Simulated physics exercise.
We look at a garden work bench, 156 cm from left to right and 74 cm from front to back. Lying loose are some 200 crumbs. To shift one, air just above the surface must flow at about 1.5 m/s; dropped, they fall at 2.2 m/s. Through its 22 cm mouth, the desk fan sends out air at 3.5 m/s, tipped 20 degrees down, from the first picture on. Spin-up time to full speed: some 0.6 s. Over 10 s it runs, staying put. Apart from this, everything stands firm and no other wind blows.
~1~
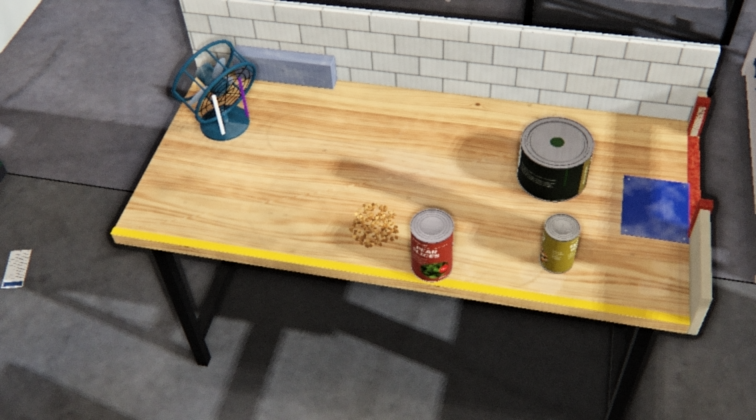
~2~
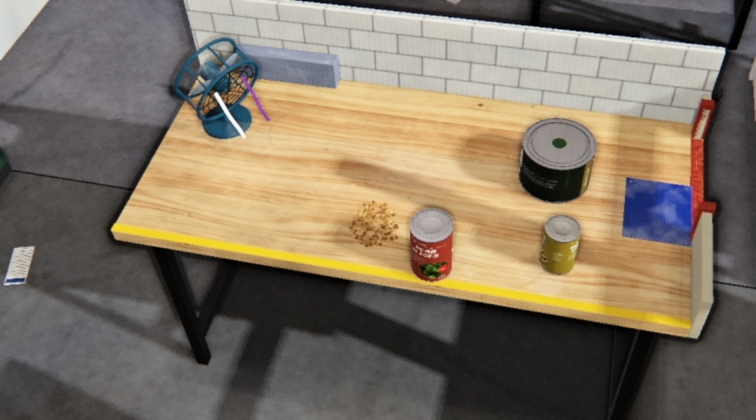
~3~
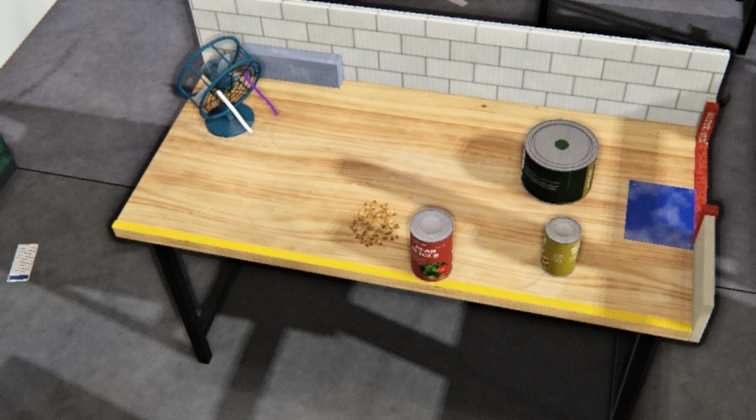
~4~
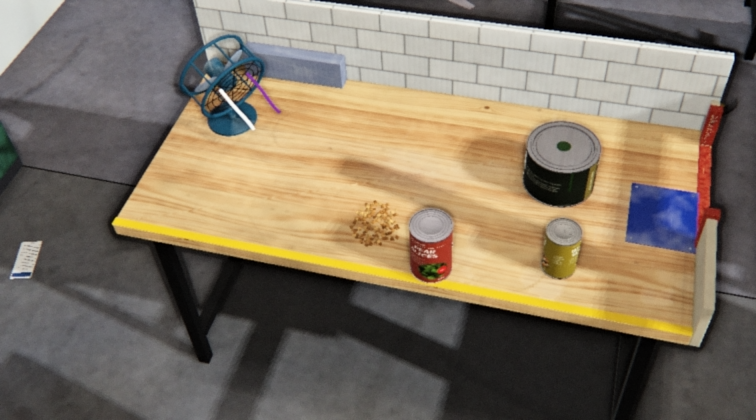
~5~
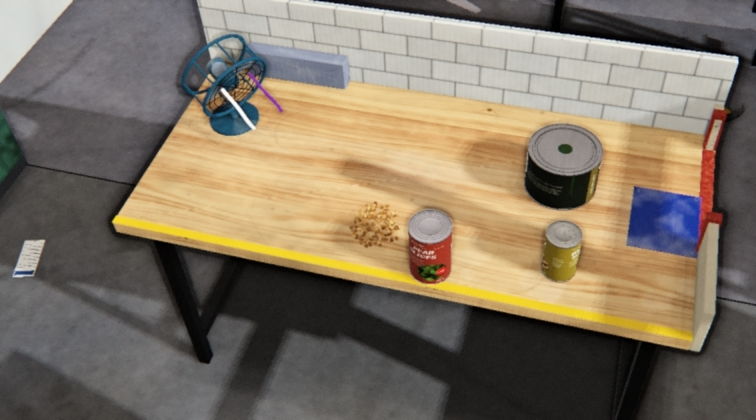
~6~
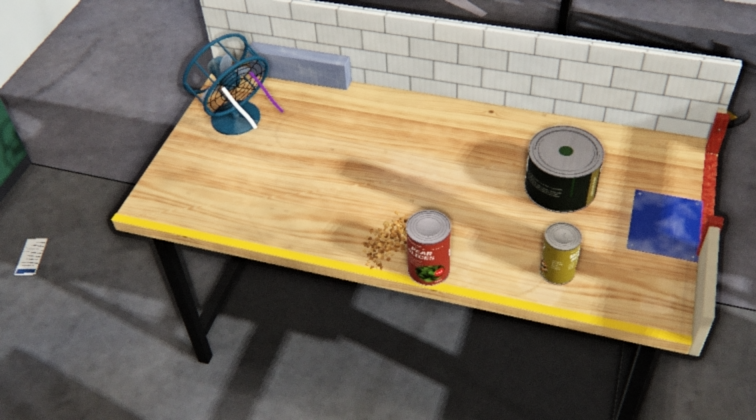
A small teal desk fan runs at the back left of a wooden workbench as the view drifts slightly; the scattered crumbs lie still at first, then shift right toward the red tin, while the other tins stay put.
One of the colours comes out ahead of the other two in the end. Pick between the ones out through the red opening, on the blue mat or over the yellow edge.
The biggest group is at yellow.
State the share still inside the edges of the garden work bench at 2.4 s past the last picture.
That comes to roughly 15 % remaining.
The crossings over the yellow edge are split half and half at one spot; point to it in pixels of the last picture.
(395, 282).
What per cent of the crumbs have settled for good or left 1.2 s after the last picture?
My guess would be around 90 %.
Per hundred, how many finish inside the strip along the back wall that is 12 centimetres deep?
Roughly 0 in a hundred.
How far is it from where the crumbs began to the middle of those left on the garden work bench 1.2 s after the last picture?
Centre offset: Approx. 15 cm.
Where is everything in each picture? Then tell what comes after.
The middle of the crumbs is near (372, 226), none has stirred yet and the mouth of the desk fan is at (215, 82), in the first picture.
The middle of the crumbs is near (372, 223), none has stirred yet, the yellow edge is centred on (382, 276), the blue mat is centred on (658, 211) and the red opening is centred on (692, 184), in the second picture.
The middle of the crumbs is near (373, 222), none has stirred yet, the top of a tin is at (431, 225) and the top of a tin is at (564, 229), in the third picture.
The middle of the crumbs is near (373, 222) and none has stirred yet, in the fourth picture.
The middle of the crumbs is near (374, 225) and none has stirred yet, in the fifth picture.
The middle of the crumbs is near (392, 238), the farthest in sight from the desk fan is at (381, 268) and about 90 % have left their places, in the sixth picture.
Then, 1.2 s after the last picture, 84 % are over the yellow edge, 0 % on the blue mat and 0 % out through the red opening; the middle of those still in play is near (419, 252); 90 % have settled or left.
Then, 2.4 s after the last picture, 84 % are over the yellow edge, 0 % on the blue mat and 0 % out through the red opening; the middle of those still in play is near (419, 252); 91 % have settled or left.
Then, 4.7 s after the last picture, 86 % are over the yellow edge, 0 % on the blue mat and 1 % out through the red opening; 92 % have settled or left.
Then, 9.2 s after the last picture, at the end, 86 % are over the yellow edge, 0 % on the blue mat and 1 % out through the red opening.
